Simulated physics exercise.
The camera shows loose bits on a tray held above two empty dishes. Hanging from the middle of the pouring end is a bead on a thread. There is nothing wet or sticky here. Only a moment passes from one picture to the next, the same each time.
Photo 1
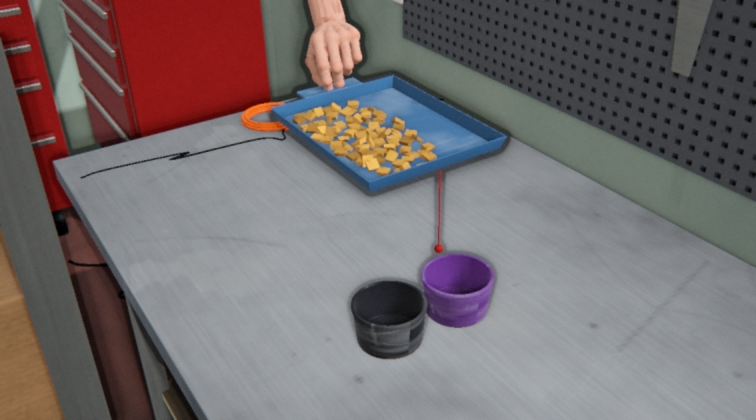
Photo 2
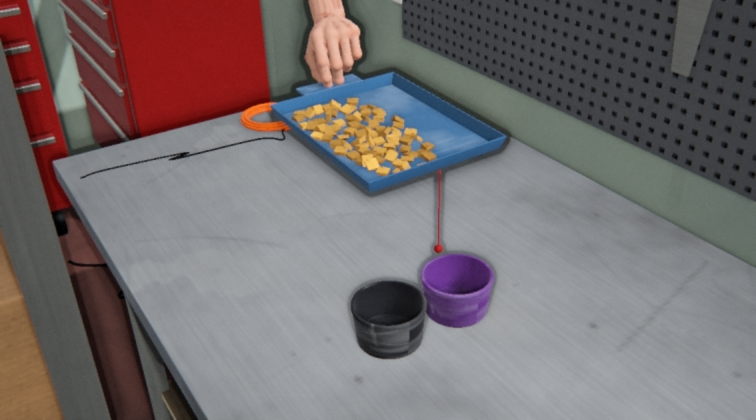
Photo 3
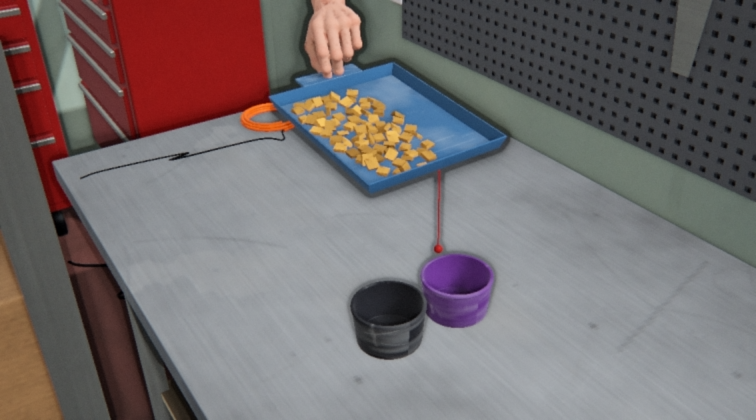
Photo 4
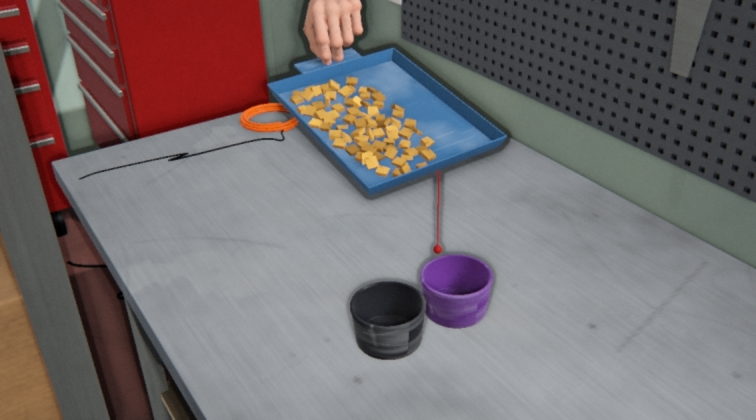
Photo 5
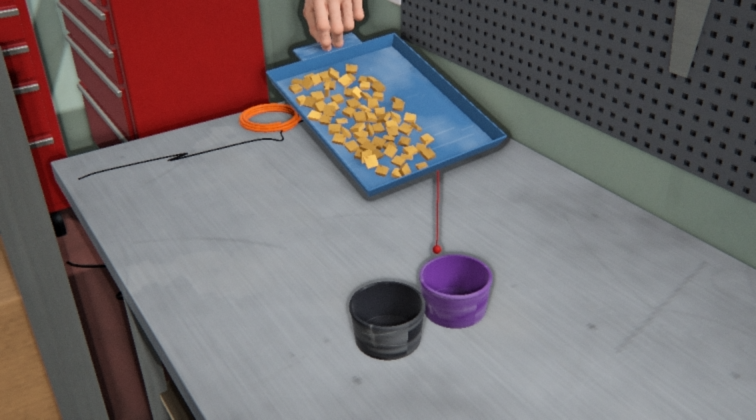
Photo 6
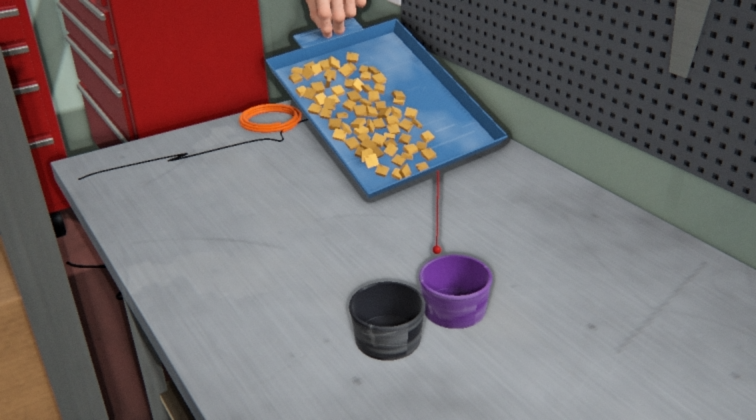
A hand slowly raises the back of a blue tray of cereal squares above two dishes.
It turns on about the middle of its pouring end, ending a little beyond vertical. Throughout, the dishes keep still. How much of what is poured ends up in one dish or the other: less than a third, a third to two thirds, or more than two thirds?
More than two thirds.
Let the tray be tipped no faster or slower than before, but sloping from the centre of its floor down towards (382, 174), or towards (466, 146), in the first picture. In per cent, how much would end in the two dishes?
Near 40 % and, after that, 0 %.
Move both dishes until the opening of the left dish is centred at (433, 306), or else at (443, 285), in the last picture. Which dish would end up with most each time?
Try one: The left-side dish. Try two: The left-side dish.
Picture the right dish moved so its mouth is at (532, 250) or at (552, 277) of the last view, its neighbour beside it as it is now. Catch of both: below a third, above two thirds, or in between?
Below one third; under a third.
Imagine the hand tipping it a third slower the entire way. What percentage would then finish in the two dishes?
It would be close to 80 per cent.
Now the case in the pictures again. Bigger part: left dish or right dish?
Fuller at the end: The leftward dish.
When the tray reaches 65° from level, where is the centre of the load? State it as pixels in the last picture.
Around (396, 165).
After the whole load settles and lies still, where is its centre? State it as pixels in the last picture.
I'd put the middle somewhere around (399, 327).
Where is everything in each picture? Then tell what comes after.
Corners of the pouring end near (371, 179) and (500, 136), level; middle of the load near (362, 136), cereal squares; left dish near (410, 337); right dish near (478, 306); bead on its thread near (439, 249), in the first picture.
Corners of the pouring end near (371, 179) and (500, 136), level; middle of the load near (361, 134), in the second picture.
Corners of the pouring end near (371, 181) and (500, 135), tipped barely, lowest at the left corner; middle of the load near (361, 130), in the third picture.
Corners of the pouring end near (371, 183) and (500, 135), tipped a little, lowest at the left corner; middle of the load near (360, 124), in the fourth picture.
Corners of the pouring end near (370, 186) and (500, 135), tipped clearly, lowest at the left corner; middle of the load near (360, 117), in the fifth picture.
Corners of the pouring end near (370, 188) and (501, 135), tipped clearly, lowest at the left corner; middle of the load near (361, 111); left dish near (408, 338); right dish near (477, 307), in the sixth picture.
Shortly afterwards, tray tipped steeply; all but a few on the tray; a little in the air.
Next, tray tipped past a quarter turn; a little on the tray; near half in the left dish; near a quarter in the right dish; a little outside both; a little in the air.
Some moments later, tray tipped past a quarter turn; near half in the left dish; near a third in the right dish; a little outside both.
In the end, tray tipped past a quarter turn; near half in the left dish; near a third in the right dish; a little outside both.
